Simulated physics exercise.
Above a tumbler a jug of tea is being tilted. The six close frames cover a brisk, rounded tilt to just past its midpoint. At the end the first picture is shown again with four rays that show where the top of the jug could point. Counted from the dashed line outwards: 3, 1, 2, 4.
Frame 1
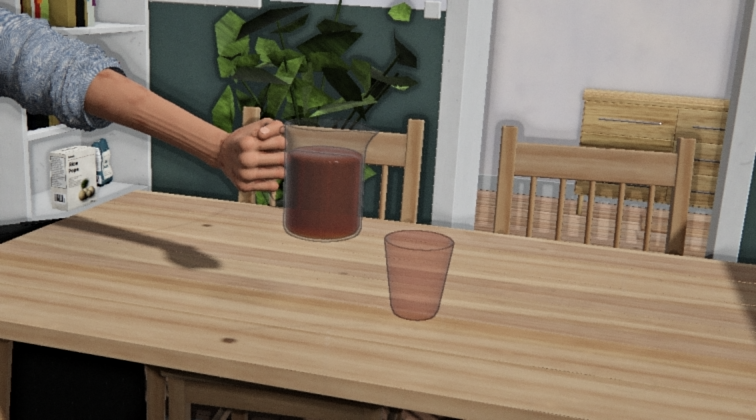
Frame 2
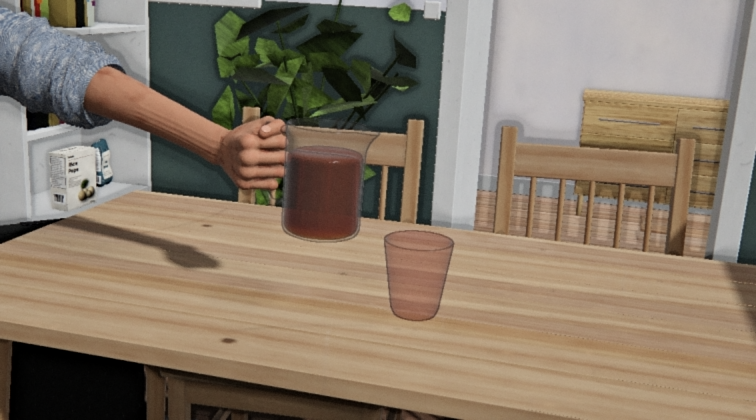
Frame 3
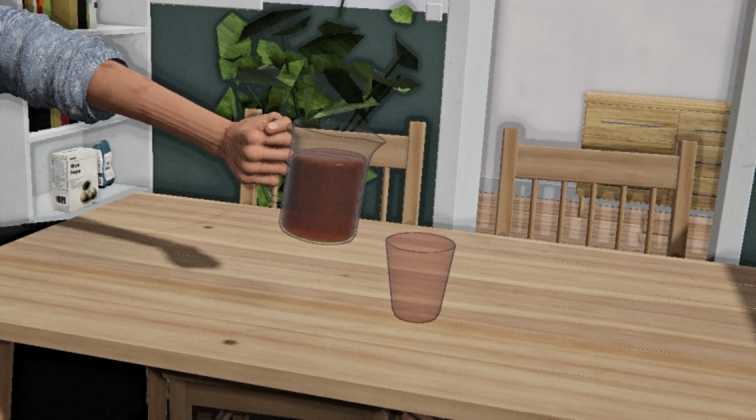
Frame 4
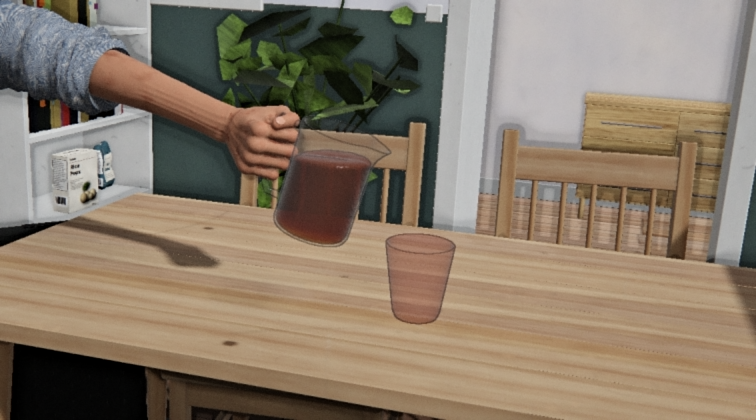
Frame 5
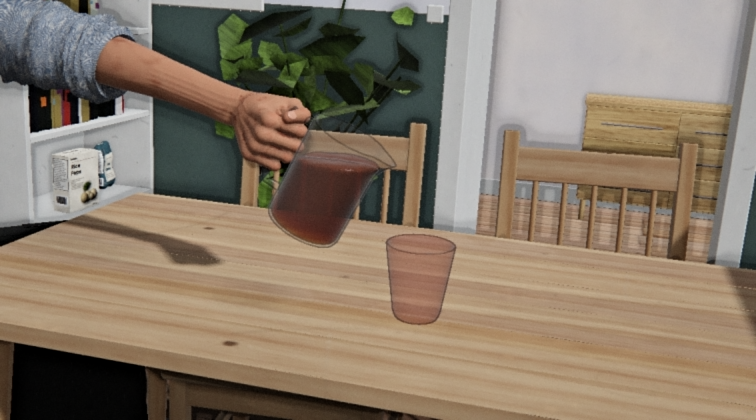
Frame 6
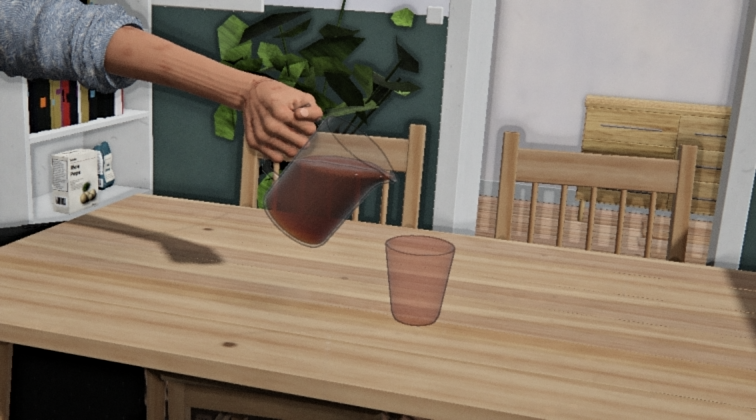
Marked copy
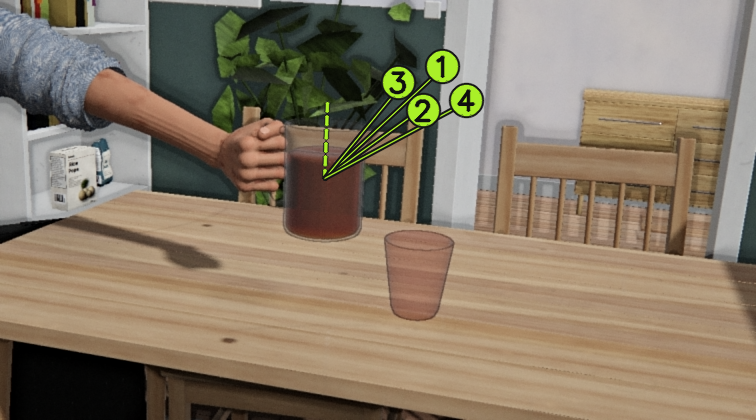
A hand holding a clear jug of reddish-brown tea tilting it steadily rightward above a tumbler on a wooden table.
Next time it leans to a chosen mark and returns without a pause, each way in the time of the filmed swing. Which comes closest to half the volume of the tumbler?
Go for 4.
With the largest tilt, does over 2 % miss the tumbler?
No.
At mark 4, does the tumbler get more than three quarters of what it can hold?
No, less.
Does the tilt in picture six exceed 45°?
No.
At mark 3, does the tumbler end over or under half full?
Under.
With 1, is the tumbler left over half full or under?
Under.
In lime, 1 at (430, 79); 2 at (408, 118); 3 at (390, 98); 4 at (451, 110).
With 1, the tumbler ends with about 15 % of what it can hold.
With 2, the tumbler ends with about 30 % of what it can hold.
With 3, the tumbler ends with about 5 % of what it can hold.
With 4, the tumbler ends with about 48 % of what it can hold.
